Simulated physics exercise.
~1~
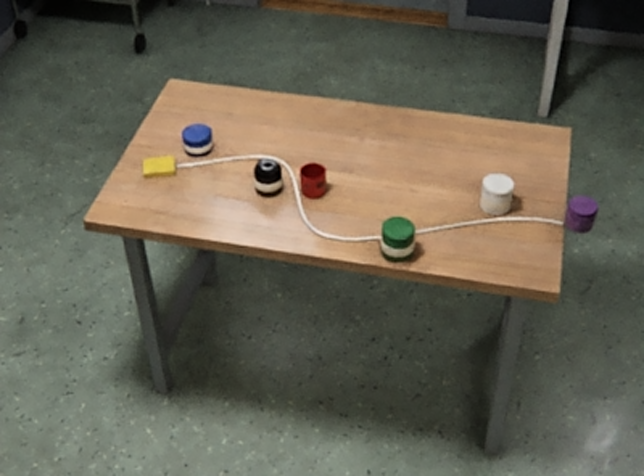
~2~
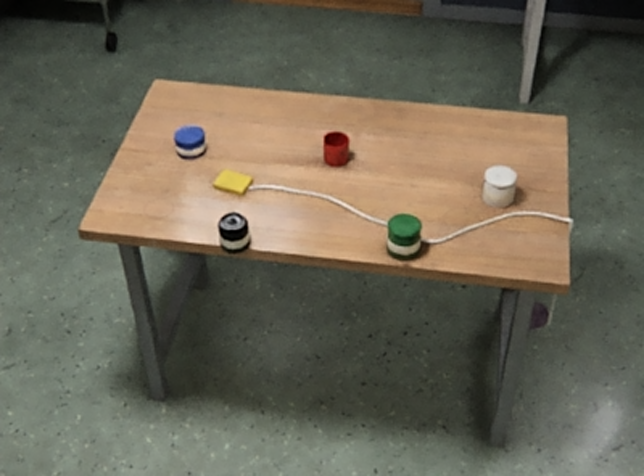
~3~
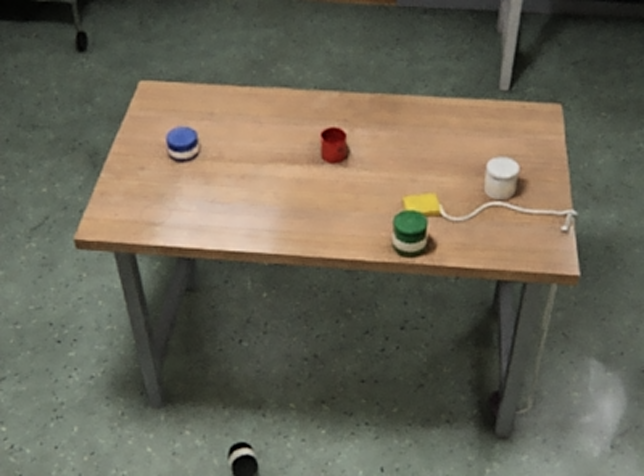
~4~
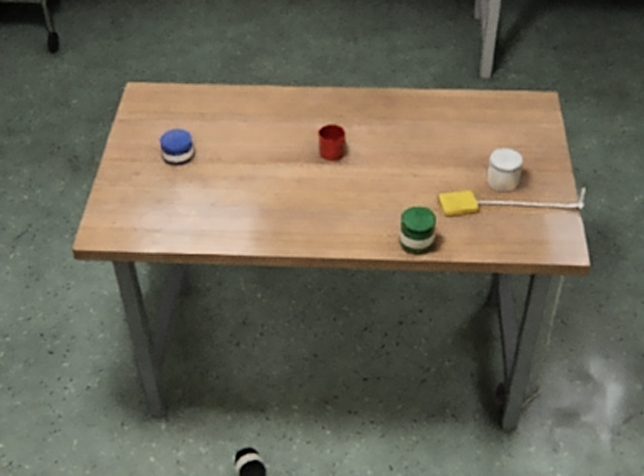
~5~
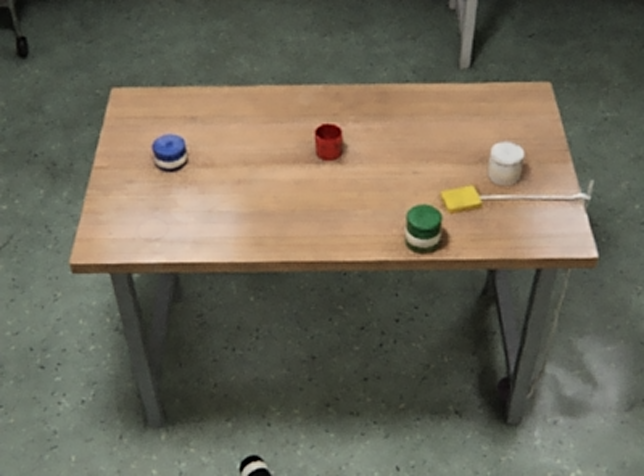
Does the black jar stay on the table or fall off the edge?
It falls off the front edge of the table and ends up on the floor.
